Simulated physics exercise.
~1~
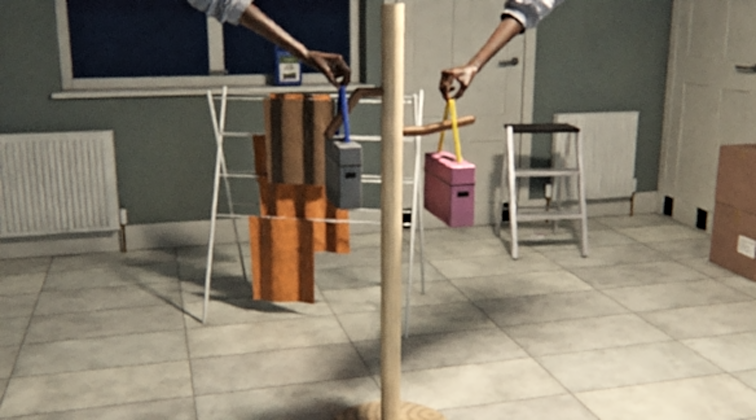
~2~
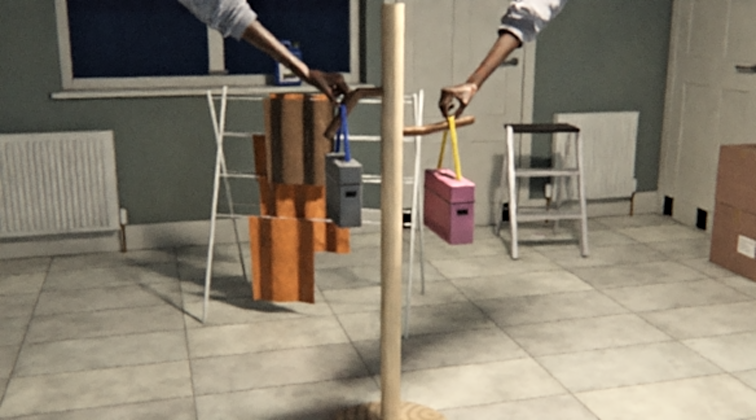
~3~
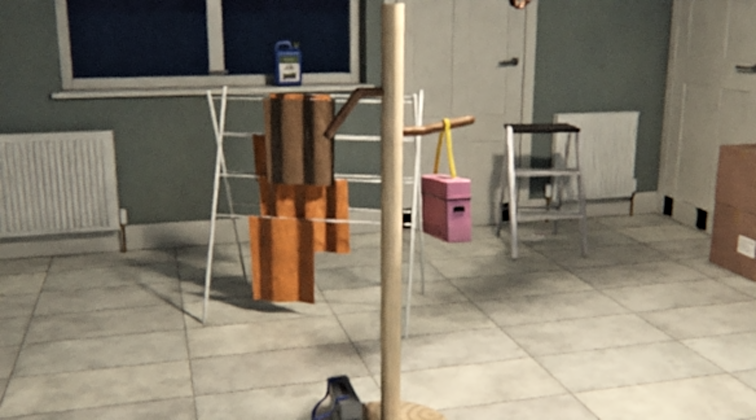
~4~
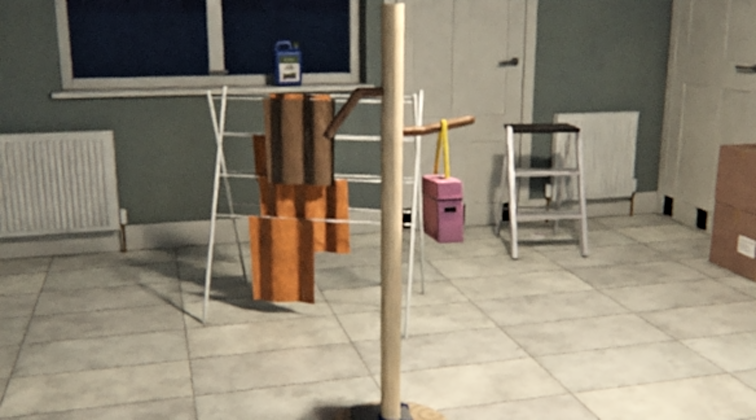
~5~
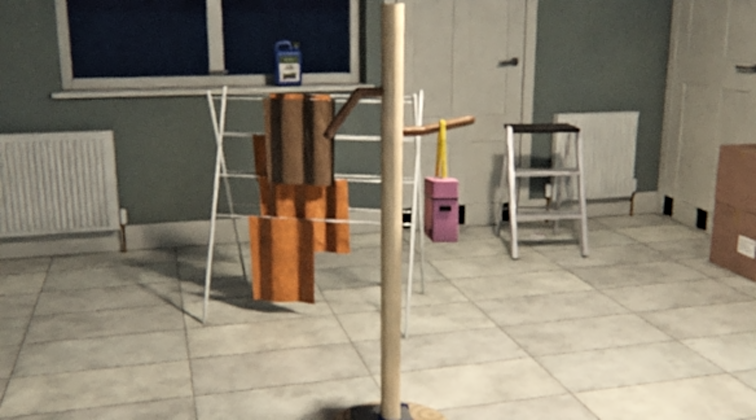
Two hands lowered a grey case and a pink case by their straps onto the pegs of a wooden stand and let go, and the grey one dropped to the floor by the base while the pink one stayed hanging on the right.
